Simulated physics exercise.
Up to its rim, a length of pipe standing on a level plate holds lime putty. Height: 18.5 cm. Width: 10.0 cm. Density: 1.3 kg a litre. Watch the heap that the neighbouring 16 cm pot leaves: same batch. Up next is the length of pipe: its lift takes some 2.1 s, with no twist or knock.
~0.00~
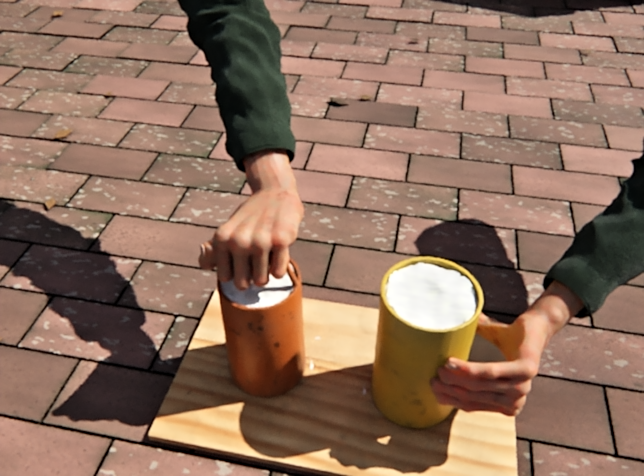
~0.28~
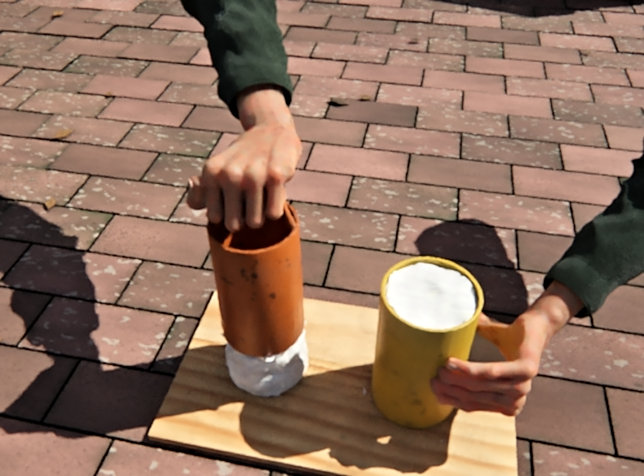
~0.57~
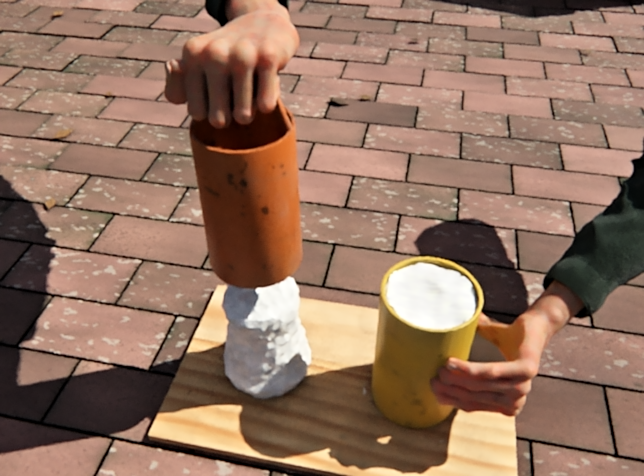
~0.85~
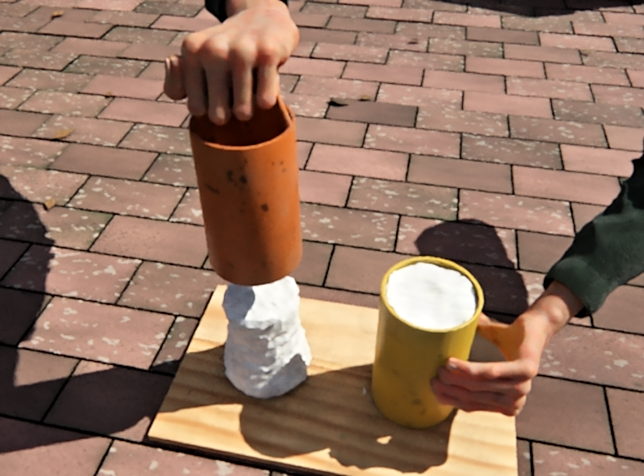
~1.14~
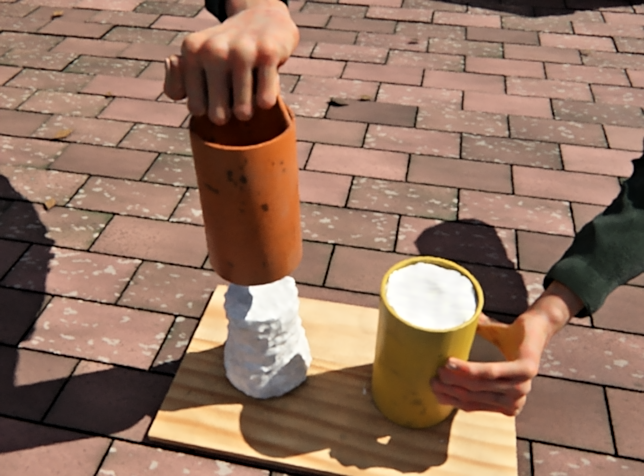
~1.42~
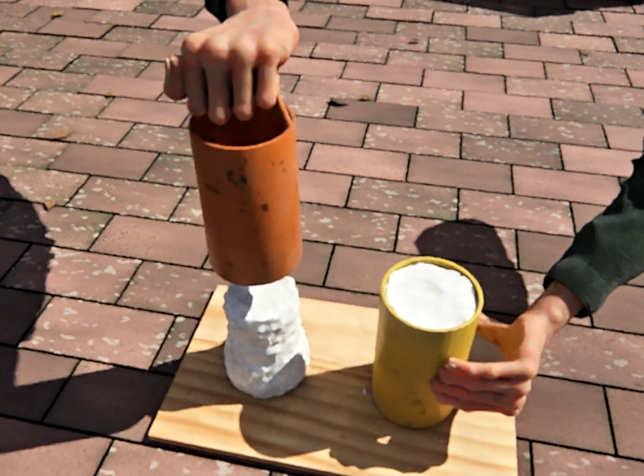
A hand lifts an orange tube off a white lump beside a full yellow one.
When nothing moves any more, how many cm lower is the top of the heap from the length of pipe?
About 3 cm.
After 1.9 s, the length of pipe is up 3.7 cm; the lime putty has come down 0.2 cm to 18 cm and is 10 cm wide.
After 2.5 s, the length of pipe is up 12 cm; the lime putty has come down 2.4 cm to 16 cm and is 12 cm wide.
After 3.0 s, the length of pipe is up 19 cm; the lime putty has come down 2.9 cm to 16 cm and is 13 cm wide.
After 3.6 s, the length of pipe is clear; the lime putty has come down 3.1 cm to 15 cm and is 13 cm wide.
After 5.0 s, at rest, the length of pipe is clear; the lime putty has come down 3.3 cm to 15 cm and is 13 cm wide.
